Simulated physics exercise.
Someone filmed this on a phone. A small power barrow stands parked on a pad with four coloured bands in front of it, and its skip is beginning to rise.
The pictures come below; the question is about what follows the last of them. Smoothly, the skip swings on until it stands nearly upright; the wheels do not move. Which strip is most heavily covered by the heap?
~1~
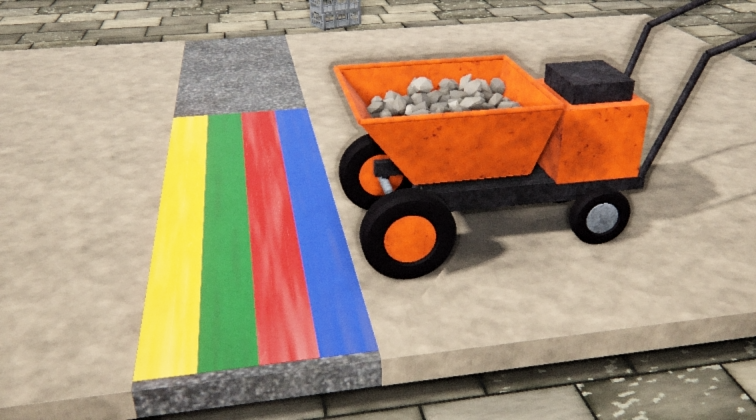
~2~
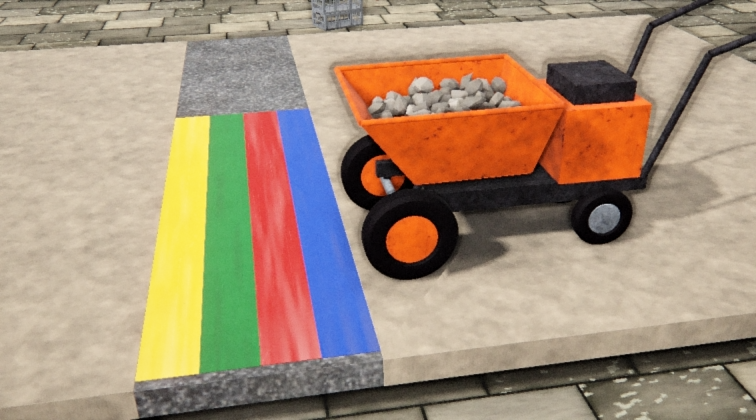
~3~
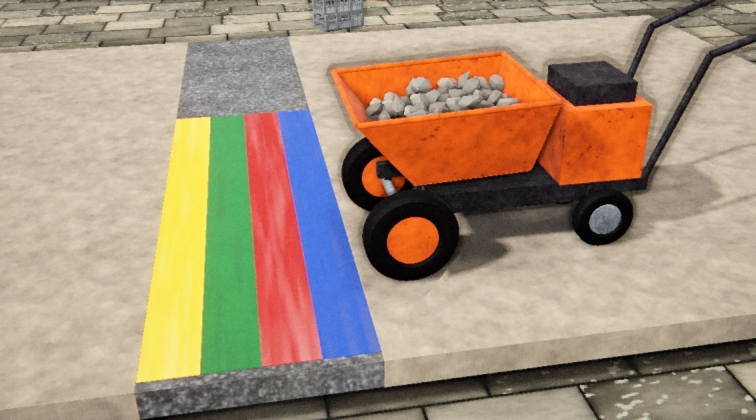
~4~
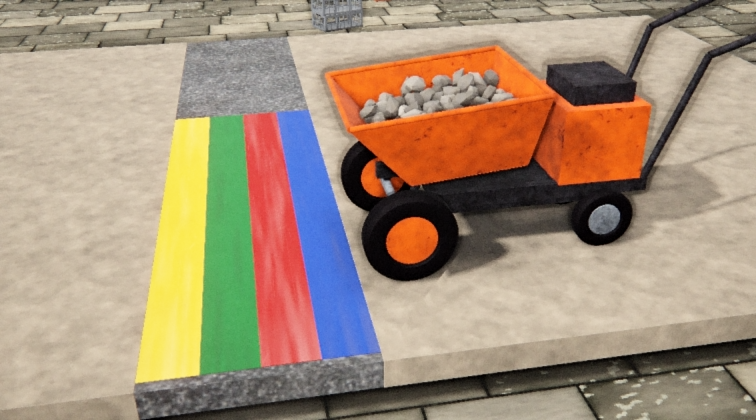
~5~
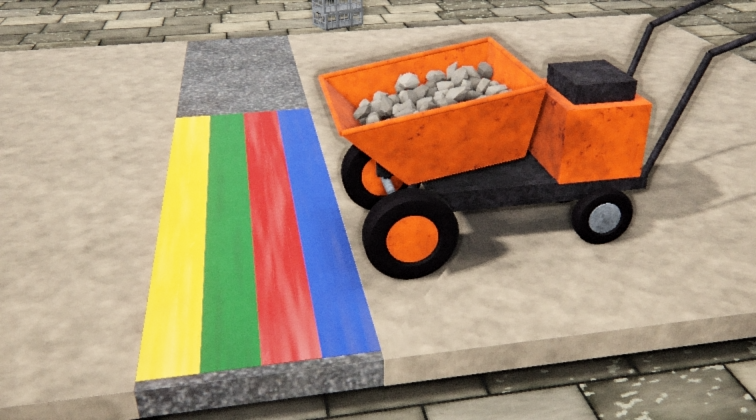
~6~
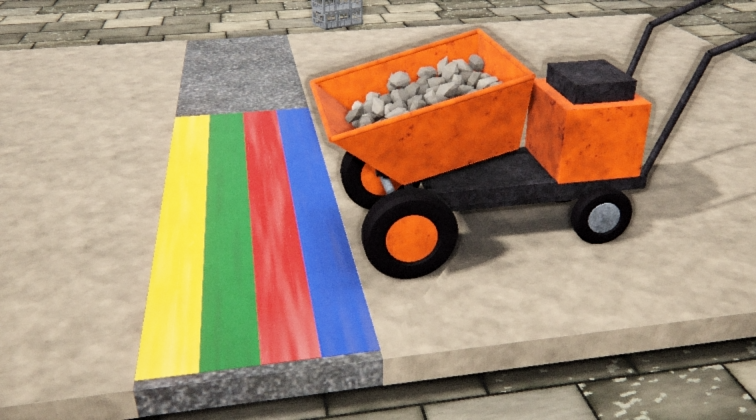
The green strip.
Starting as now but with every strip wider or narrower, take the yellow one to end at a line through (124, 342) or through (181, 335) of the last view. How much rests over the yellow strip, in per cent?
20 and 20 in a hundred.
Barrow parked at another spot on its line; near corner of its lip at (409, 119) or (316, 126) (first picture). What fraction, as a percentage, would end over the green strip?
Roughly 20 per cent first, then roughly 20 per cent.
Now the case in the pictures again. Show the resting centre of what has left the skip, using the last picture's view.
Roughly at (219, 249), give or take.
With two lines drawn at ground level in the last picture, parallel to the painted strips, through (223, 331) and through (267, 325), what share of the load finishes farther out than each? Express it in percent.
Close to 40 and 60 per cent respectively.
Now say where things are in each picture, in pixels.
Lip of the skip near (361, 123), level; top of the load near (453, 109), broken stones; blue strip near (340, 312); red strip near (284, 319); green strip near (227, 325); yellow strip near (169, 332), in the first frame.
Lip of the skip near (361, 124), level; top of the load near (456, 104), in the second frame.
Lip of the skip near (358, 127), tipped barely; top of the load near (451, 108), in the third frame.
Lip of the skip near (350, 130), tipped barely; top of the load near (446, 106), in the fourth frame.
Lip of the skip near (342, 134), tipped a little; top of the load near (459, 95), in the fifth frame.
Lip of the skip near (332, 140), tipped a little; top of the load near (463, 91); blue strip near (341, 312); red strip near (286, 318); green strip near (229, 325); yellow strip near (171, 332), in the sixth frame.
Shortly afterwards, skip tipped steeply; the whole lot in the skip.
Next, skip tipped right over; the bulk in the skip; only a few over the red strip; a little over the green strip; only a few over the yellow strip.
Some moments later, skip tipped right over; near a quarter in the skip; a little over the red strip; near a third over the green strip; near a quarter over the yellow strip; a little off the paint.
In the end, skip tipped right over; near a quarter in the skip; none at all over the blue strip; a little over the red strip; near a third over the green strip; near a quarter over the yellow strip; a little off the paint.
